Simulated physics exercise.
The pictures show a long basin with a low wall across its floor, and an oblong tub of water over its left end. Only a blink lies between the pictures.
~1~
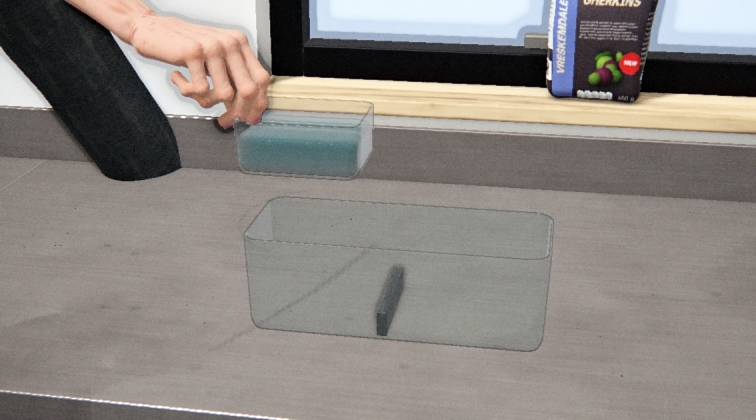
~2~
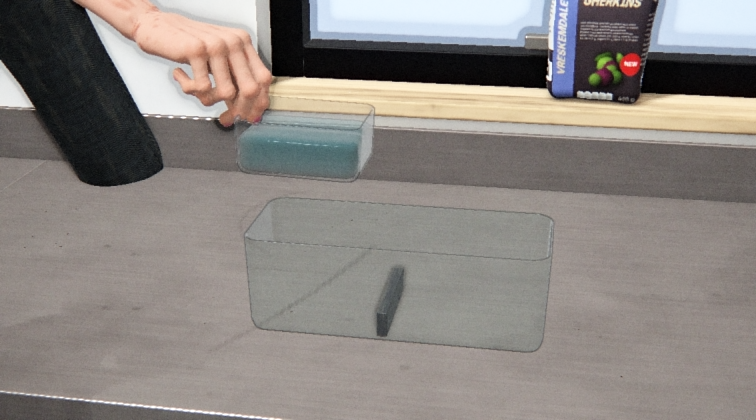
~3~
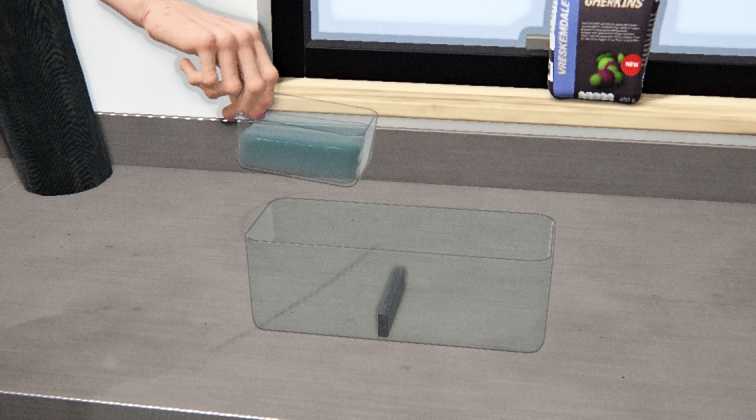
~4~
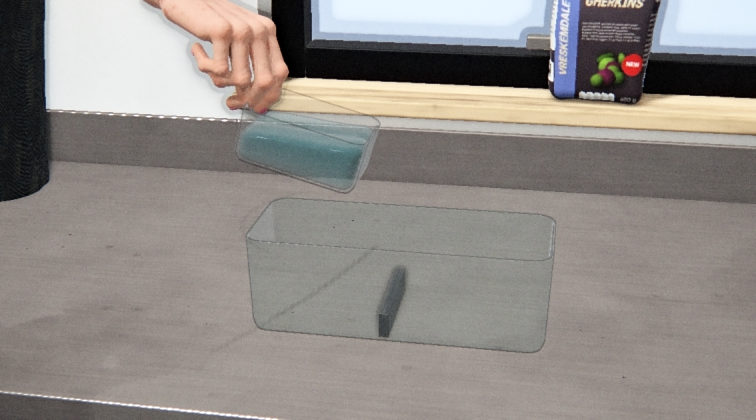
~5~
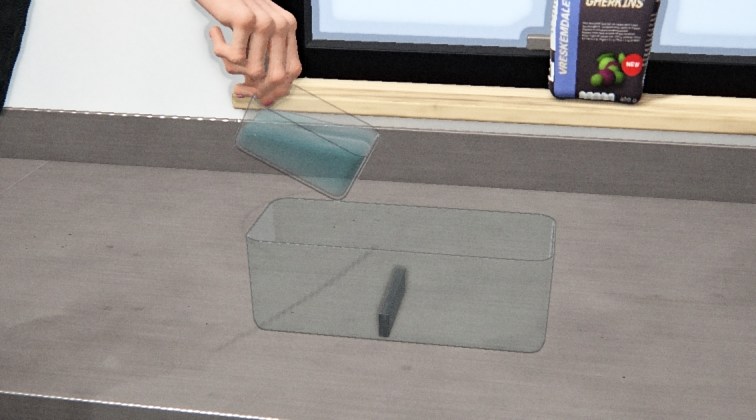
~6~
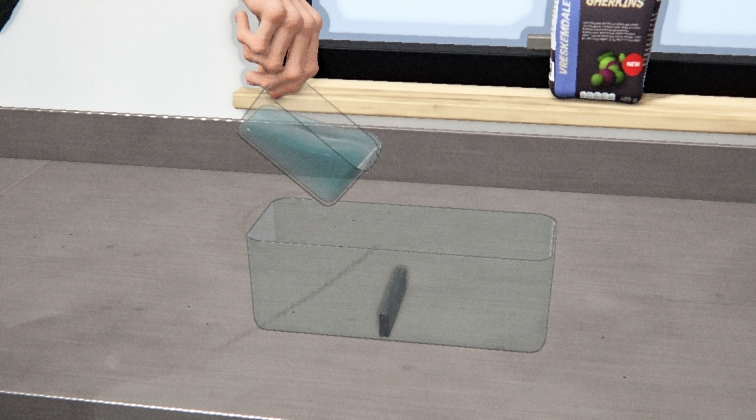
A hand tilts a small clear tub of blue-green water clockwise, its right end dipping lower above the left part of a long, see-through basin. The basin sits on a grey-brown counter, seen from slightly above, with a short dark wall on its floor and a black packet on the wooden sill behind. The dark-sleeved arm swings up out of view while the view stays still.
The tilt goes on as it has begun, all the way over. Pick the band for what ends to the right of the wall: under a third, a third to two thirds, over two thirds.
In the end from a third to two thirds is right of the wall.
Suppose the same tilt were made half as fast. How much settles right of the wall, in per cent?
Near 65 %.
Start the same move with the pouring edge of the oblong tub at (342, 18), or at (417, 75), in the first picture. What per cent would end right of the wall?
Roughly 50 per cent, and 75 per cent.
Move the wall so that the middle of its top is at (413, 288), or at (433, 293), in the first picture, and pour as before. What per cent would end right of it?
Roughly 25 per cent, and 30 per cent.
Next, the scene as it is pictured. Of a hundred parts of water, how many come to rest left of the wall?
Some 45 per cent.
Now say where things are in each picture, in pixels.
In the first frame, tilt 0°; pouring edge (366, 117); surface from (249, 125) to (366, 131); the long basin's rim runs from (257, 218) to (552, 238); the wall's top is at (391, 290).
In the second frame, tilt 2°; pouring edge (367, 119); surface from (250, 125) to (366, 133).
In the third frame, tilt 7°; pouring edge (370, 125); surface from (251, 123) to (368, 135).
In the fourth frame, tilt 15°; pouring edge (373, 135); surface from (252, 121) to (371, 138).
In the fifth frame, tilt 26°; pouring edge (373, 147); surface from (252, 117) to (374, 140).
In the sixth frame, tilt 39°; pouring edge (371, 160); surface from (252, 113) to (364, 143); 4 per cent is over the edge.
A moment on, the oblong tub is tipped right over and 8 per cent is still to pour, 27 is left of the wall and 49 right of it.
Next, the oblong tub is tipped right over and 0 per cent is still to pour, 36 is left of the wall and 57 right of it.
Then the oblong tub is tipped right over and 0 per cent is still to pour, 39 is left of the wall and 58 right of it.
Later the oblong tub is tipped right over and 0 per cent is still to pour, 42 is left of the wall and 56 right of it.
In the end 44 per cent lies left of the wall, 54 right of it and 2 outside.
